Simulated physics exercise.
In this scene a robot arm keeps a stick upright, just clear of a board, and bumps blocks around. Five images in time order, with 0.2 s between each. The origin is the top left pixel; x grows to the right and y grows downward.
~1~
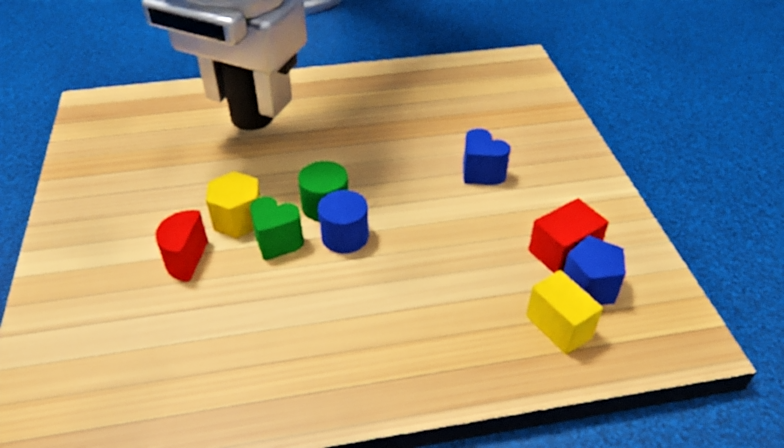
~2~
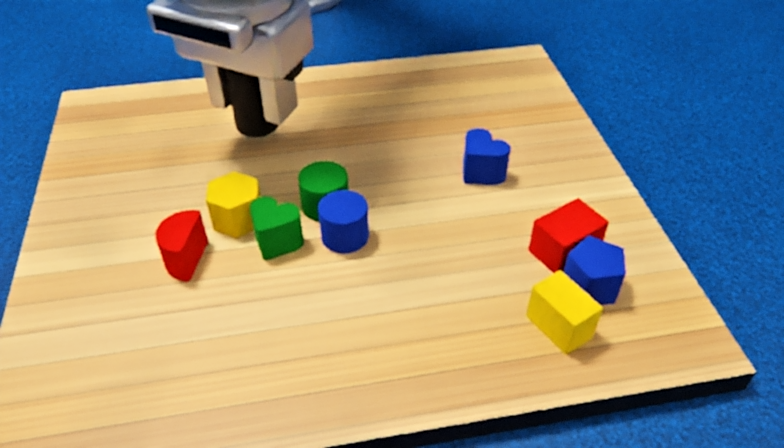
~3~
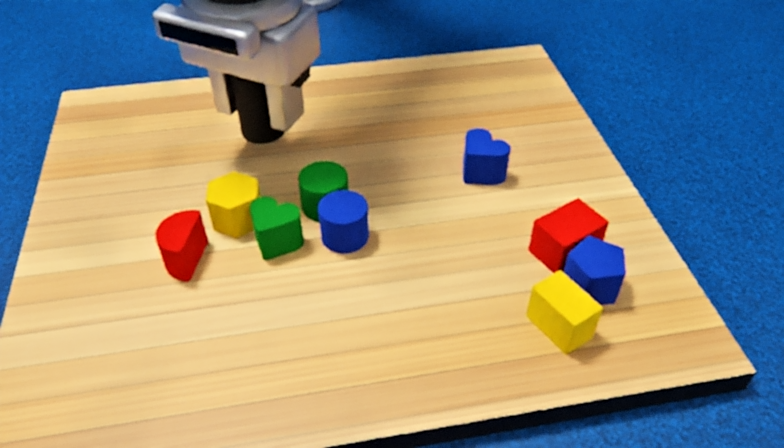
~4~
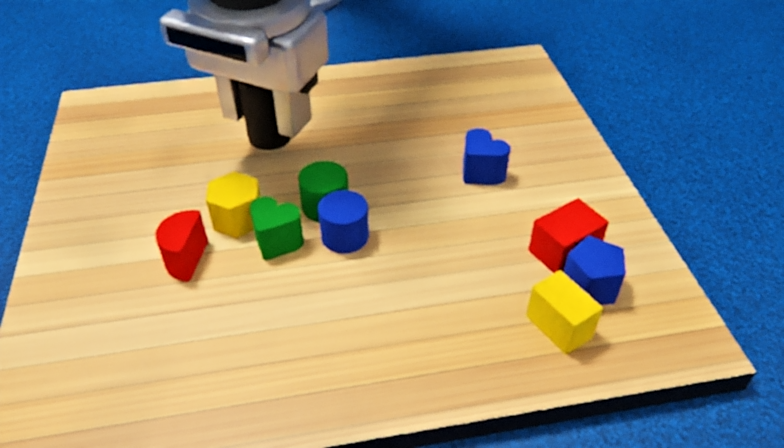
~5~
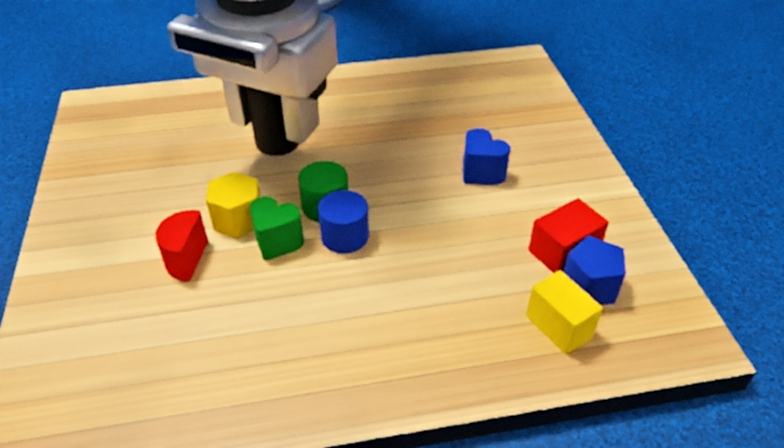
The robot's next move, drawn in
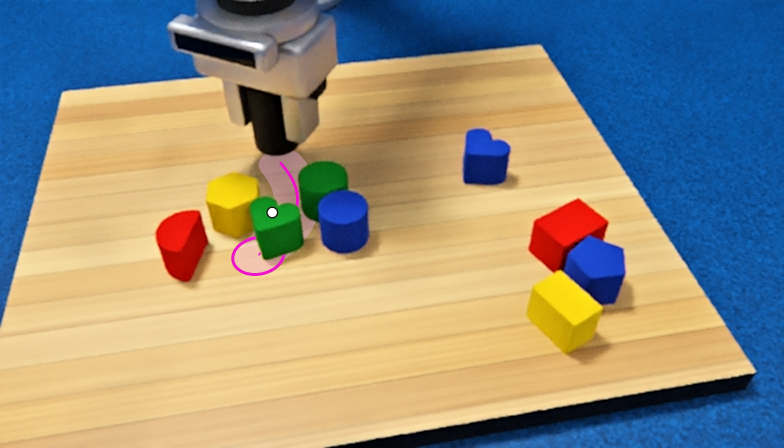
At the start, a robot arm with a dark stick holds just above a wooden board scattered with red, yellow, green and blue blocks. The arm then moves a short way right and toward the viewer, drawing nearer the green disc, while all the blocks stay still.
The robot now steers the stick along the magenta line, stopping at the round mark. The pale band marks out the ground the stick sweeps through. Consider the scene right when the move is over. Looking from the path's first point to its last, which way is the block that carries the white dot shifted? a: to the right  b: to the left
Choice a: To the right.
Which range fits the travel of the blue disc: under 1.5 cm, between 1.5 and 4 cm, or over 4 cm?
The shift is from 1.5 to 4 cm.
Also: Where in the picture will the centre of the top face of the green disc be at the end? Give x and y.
It comes to (338, 193).
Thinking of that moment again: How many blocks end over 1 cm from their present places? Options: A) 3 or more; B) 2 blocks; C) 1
A.
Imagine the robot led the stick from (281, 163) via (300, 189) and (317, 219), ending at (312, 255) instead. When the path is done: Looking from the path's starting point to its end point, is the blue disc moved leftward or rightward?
With start-to-end as forward, it shifts left.
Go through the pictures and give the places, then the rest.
In the first frame, lower end of the stick at (253, 118), tops of blocks, yellow six-sided block at (232, 189), green heart block at (272, 213), green disc at (323, 176), blue disc at (343, 206).
In the second frame, stick at (258, 124), blocks as before.
In the third frame, stick at (264, 131), blocks as before.
In the fourth frame, stick at (270, 137), blocks as before.
In the fifth frame, stick at (278, 142), yellow six-sided block at (232, 189), green heart block at (272, 213), green disc at (323, 176), blue disc at (343, 206).
The drawn path runs from (281, 163) via (297, 191) and (290, 224), ending at (258, 255); the dot is on the green heart block.
The first path, step by step. One third of the way, stick at (294, 170); green disc at (329, 181); blue disc at (349, 211).
Two thirds of the way, stick at (286, 203); green heart block at (266, 222); green disc at (338, 193); blue disc at (366, 222).
At the end, stick at (254, 234); yellow six-sided block not moved; green heart block at (233, 257); green disc at (338, 193); blue disc at (366, 222).
